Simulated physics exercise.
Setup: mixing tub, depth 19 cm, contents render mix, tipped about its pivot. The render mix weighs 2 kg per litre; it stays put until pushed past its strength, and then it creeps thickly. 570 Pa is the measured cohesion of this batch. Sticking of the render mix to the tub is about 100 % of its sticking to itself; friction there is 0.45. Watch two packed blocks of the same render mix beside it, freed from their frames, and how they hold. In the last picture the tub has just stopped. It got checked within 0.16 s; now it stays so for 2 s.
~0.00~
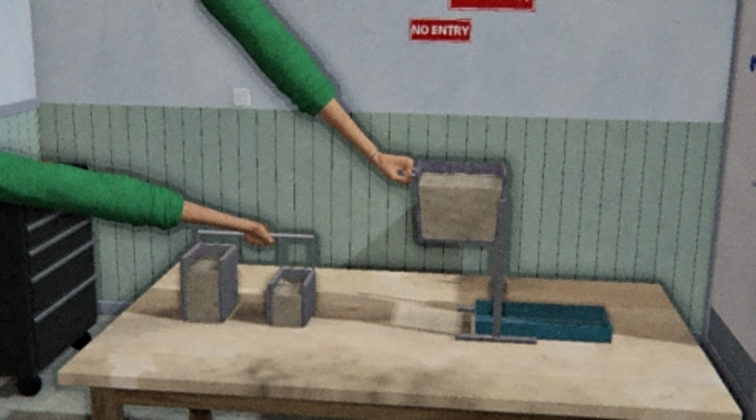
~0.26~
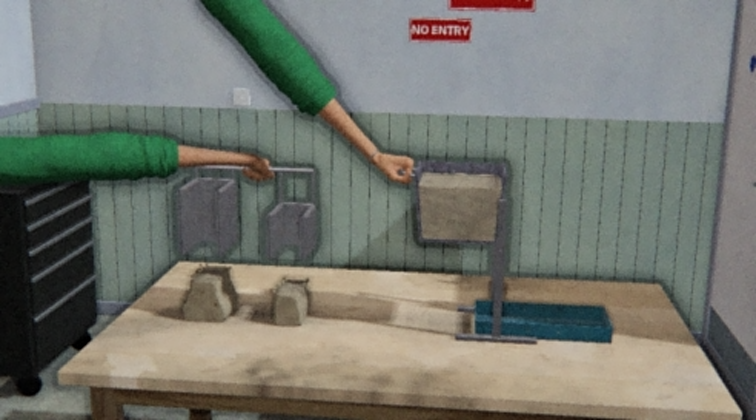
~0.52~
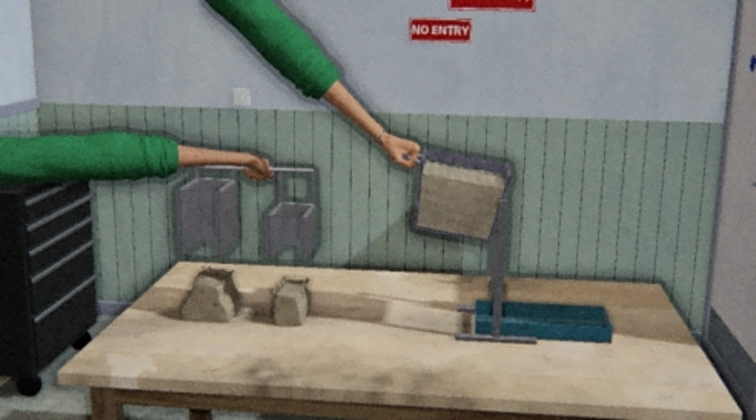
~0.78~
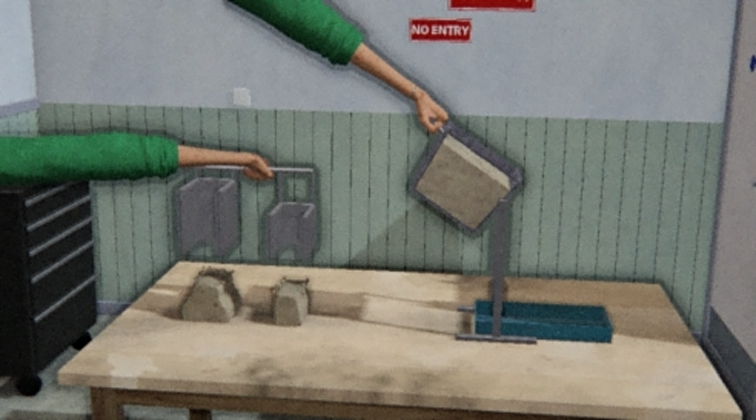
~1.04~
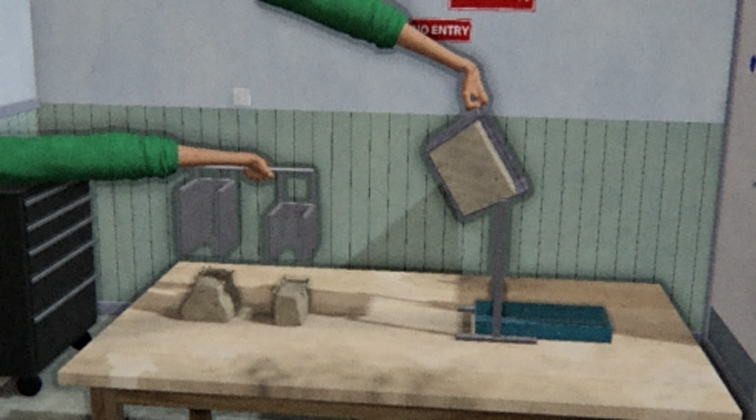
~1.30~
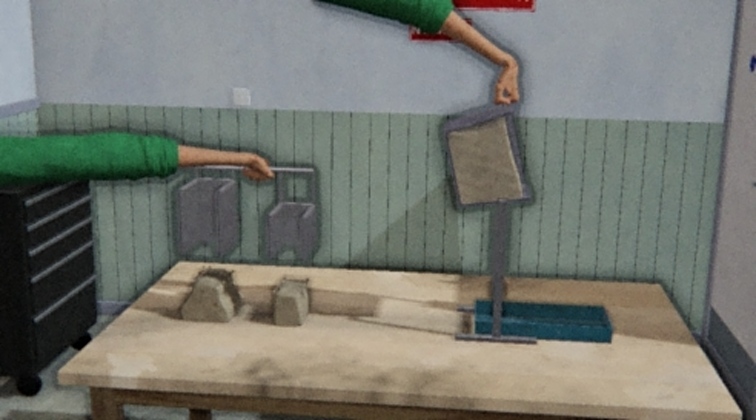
A green-sleeved arm turns a grey tub of beige mix clockwise on its stand, above a teal tray at the right of a wooden table. Before that, another green-sleeved arm at left lifts two joined grey moulds off two beige blocks, the larger one slumping slightly. The still, slightly raised view faces a pale green panelled wall with red signs; the mix stays in the steeply tilted tub.
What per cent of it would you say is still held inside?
Near 75 percent is still held inside.
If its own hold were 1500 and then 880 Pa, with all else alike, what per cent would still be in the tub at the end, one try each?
The answers, in order, are 100 % and 100 %.
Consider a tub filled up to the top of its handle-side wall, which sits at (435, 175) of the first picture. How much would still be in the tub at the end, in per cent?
About 100 % stays in the tub.
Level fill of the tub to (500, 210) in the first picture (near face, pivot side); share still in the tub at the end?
That gives some 100 %.
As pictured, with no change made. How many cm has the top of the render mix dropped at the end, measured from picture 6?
The top ends up some 5 cm below its level in the last picture.
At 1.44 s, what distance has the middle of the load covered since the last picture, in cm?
The shift is near 2 cm.
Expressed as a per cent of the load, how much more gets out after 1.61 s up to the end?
20 %.
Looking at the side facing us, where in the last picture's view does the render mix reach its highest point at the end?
It ends up highest close to (476, 143).
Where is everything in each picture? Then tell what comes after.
The first picture shows handle-side rim at (418, 173), tilt 0 degrees; top of the render mix at (429, 185); blocks stand 17 cm, 11 cm (left to right).
The second picture shows handle-side rim at (418, 173), tilt 0 degrees; top of the render mix at (429, 185); blocks stand 14 cm, 11 cm (left to right).
The third picture shows handle-side rim at (424, 160), tilt 9 degrees; top of the render mix at (428, 173); blocks stand 13 cm, 11 cm (left to right).
The fourth picture shows handle-side rim at (449, 131), tilt 34 degrees; top of the render mix at (446, 145); blocks stand 13 cm, 11 cm (left to right).
The fifth picture shows handle-side rim at (486, 115), tilt 59 degrees; top of the render mix at (473, 125); blocks stand 13 cm, 11 cm (left to right).
The sixth picture shows handle-side rim at (513, 114), tilt 77 degrees; top of the render mix at (500, 126); blocks stand 13 cm, 11 cm (left to right).
After 1.44 s, the tub is at 77 degrees and holds 100 %.
After 1.61 s, the tub is at 77 degrees and holds 94 %.
After 1.78 s, the tub is at 77 degrees and holds 88 %.
After 1.95 s, the tub is at 77 degrees and holds 81 %.
After 3.30 s, at the end, the tub is at 77 degrees and holds 75 %.
